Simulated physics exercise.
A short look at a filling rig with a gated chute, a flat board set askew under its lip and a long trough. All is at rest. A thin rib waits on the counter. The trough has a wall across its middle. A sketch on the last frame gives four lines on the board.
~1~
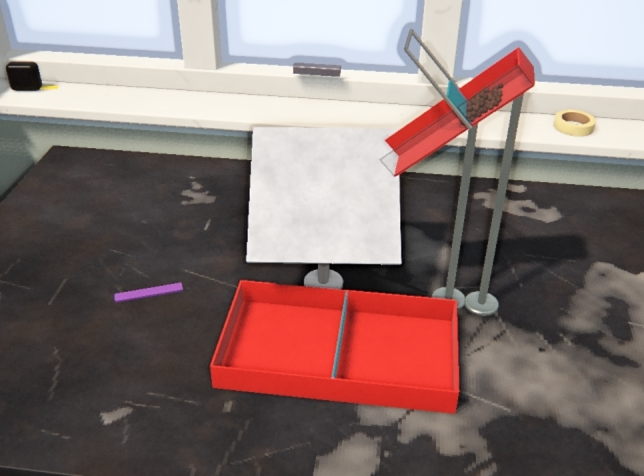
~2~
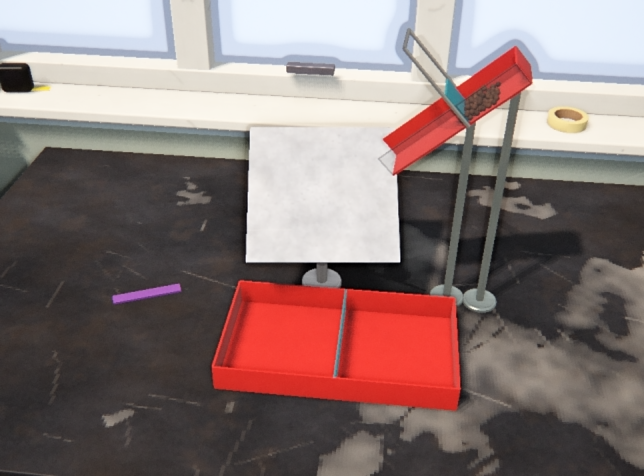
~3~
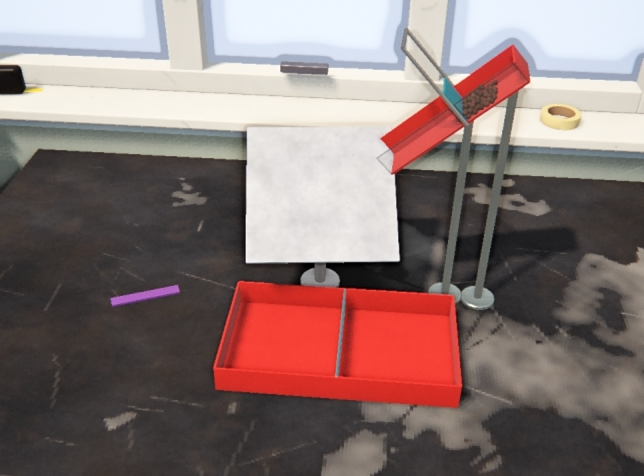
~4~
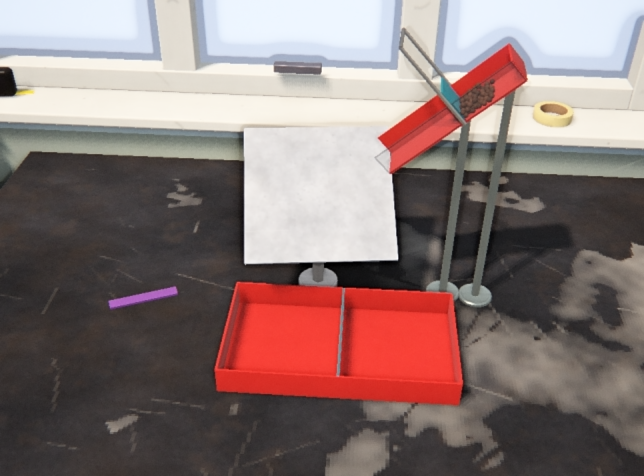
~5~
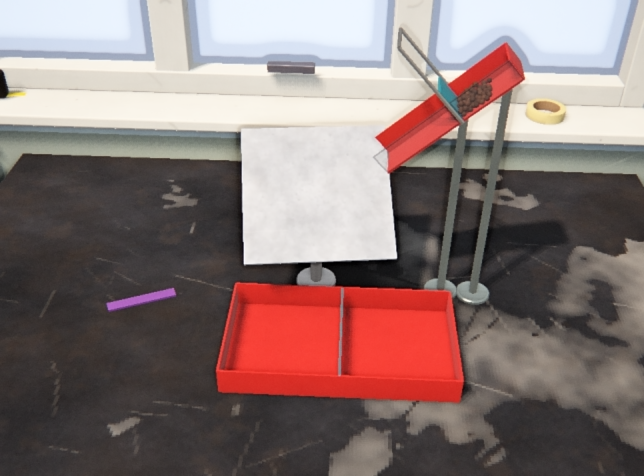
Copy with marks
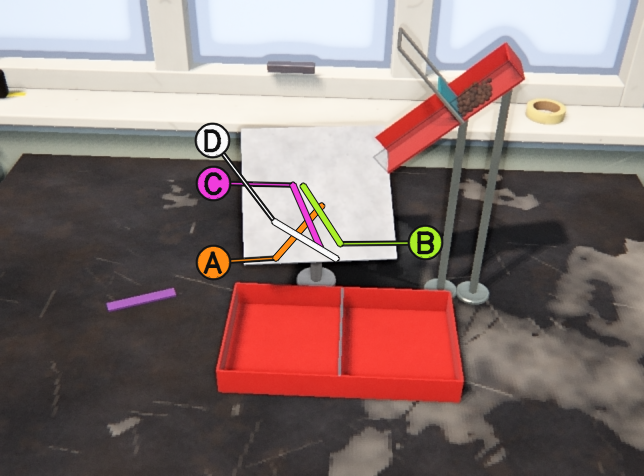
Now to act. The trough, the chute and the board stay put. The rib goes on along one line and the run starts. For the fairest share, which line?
It is C.
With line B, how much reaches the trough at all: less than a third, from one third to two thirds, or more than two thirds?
It is more than two thirds.
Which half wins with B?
More lands on the right.
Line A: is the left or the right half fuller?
Left.
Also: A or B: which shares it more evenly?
That would be A.
On the marked copy, line A from (321, 205) to (275, 258); line B from (303, 186) to (340, 243); line C from (292, 185) to (320, 247); line D from (274, 221) to (336, 258).
With A, of what is caught, the larger part in the left half, roughly a quarter in the right.
With B, of what is caught, about a tenth in the left half, almost all in the right.
With C, of what is caught, roughly half in the left half, roughly half in the right.
With D, of what is caught, about a tenth in the left half, almost all in the right.
